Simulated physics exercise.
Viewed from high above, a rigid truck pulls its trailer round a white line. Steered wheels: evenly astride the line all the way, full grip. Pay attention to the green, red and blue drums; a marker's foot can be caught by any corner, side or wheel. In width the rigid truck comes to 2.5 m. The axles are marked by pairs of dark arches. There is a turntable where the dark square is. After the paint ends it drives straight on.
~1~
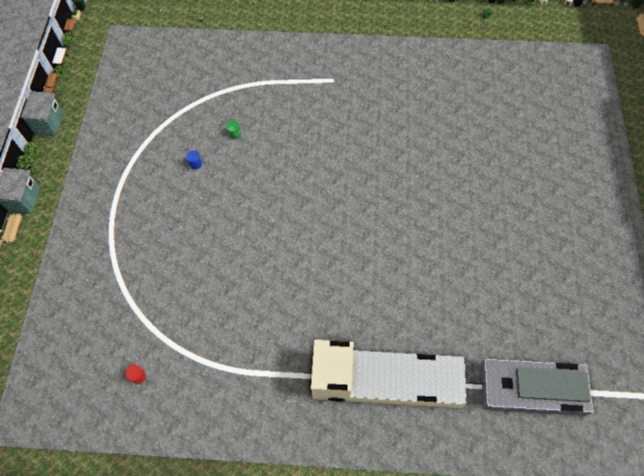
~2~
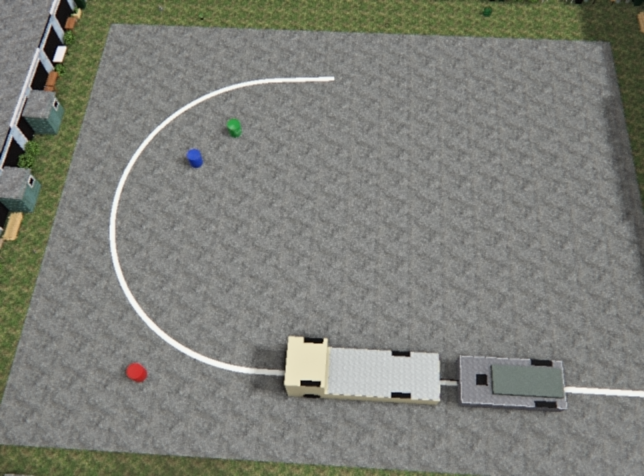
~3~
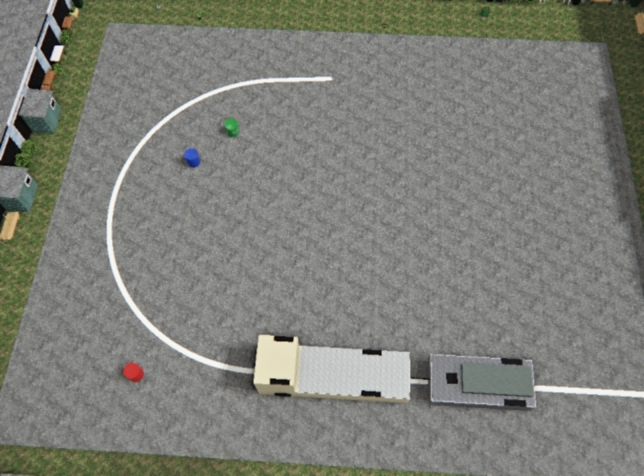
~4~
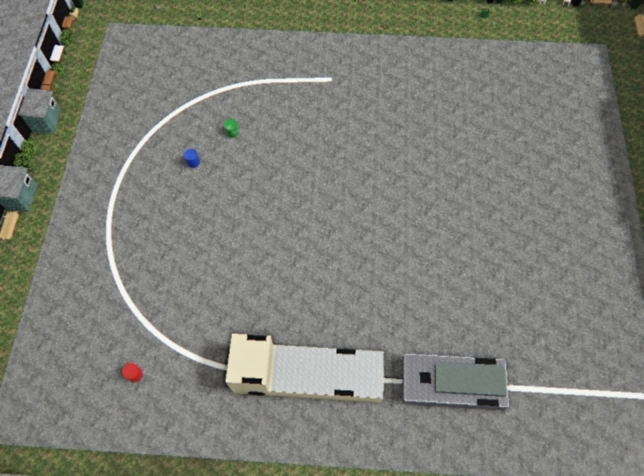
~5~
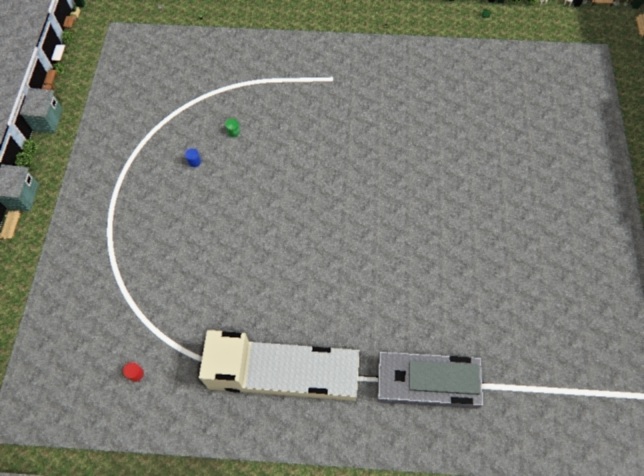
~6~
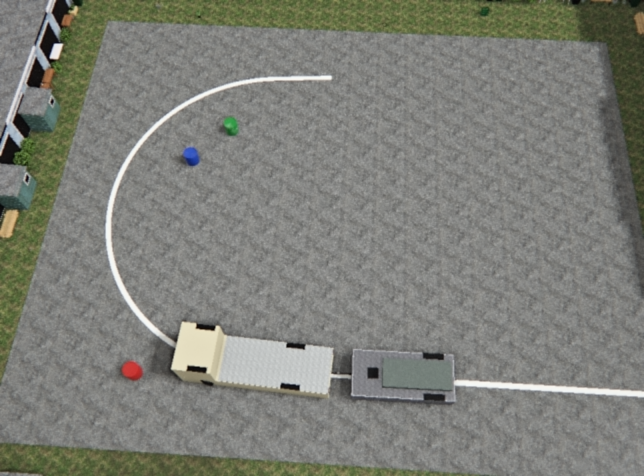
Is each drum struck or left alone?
Green - left alone; red - left alone; blue - left alone.
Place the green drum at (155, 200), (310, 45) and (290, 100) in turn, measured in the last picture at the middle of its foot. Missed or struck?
The first place gets a hit, the second no contact, the third a hit.
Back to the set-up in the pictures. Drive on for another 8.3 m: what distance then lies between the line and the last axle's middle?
Looks like around 20 cm away from it.
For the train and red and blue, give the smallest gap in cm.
Red: 40; blue: 40.
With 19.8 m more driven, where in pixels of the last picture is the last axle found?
The axle sits near (146, 278).
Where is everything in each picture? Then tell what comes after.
Nose (317, 371); last axle (569, 387); still straight; green (234, 130), red (136, 375), blue (194, 161); 1 trailer, in the first frame.
Nose (292, 368); last axle (544, 383); still straight, in the second frame.
Nose (262, 366); last axle (513, 382); still straight, in the third frame.
Nose (236, 365); last axle (487, 381); still straight, in the fourth frame.
Nose (212, 362); last axle (461, 380); turned 1°, in the fifth frame.
Nose (186, 353); last axle (434, 376); turned 3°; green (231, 127), red (133, 371), blue (192, 157), in the sixth frame.
With 2.5 m more driven, the last axle is at (389, 374) of the last picture, on the line; red has been passed with 40 cm to spare.
With 9.4 m more driven, the last axle is at (270, 360) of the last picture, 35 cm off the line.
With 32.4 m more driven, the last axle is at (166, 135) of the last picture, 180 cm off the line; blue has been passed with 40 cm to spare.
With 37.2 m more driven, the last axle is at (219, 99) of the last picture, 180 cm off the line; green has been passed with 25 cm to spare.
With 47.0 m more driven, the last axle is at (357, 70) of the last picture, 40 cm off the line; 0 of 3 struck in all.
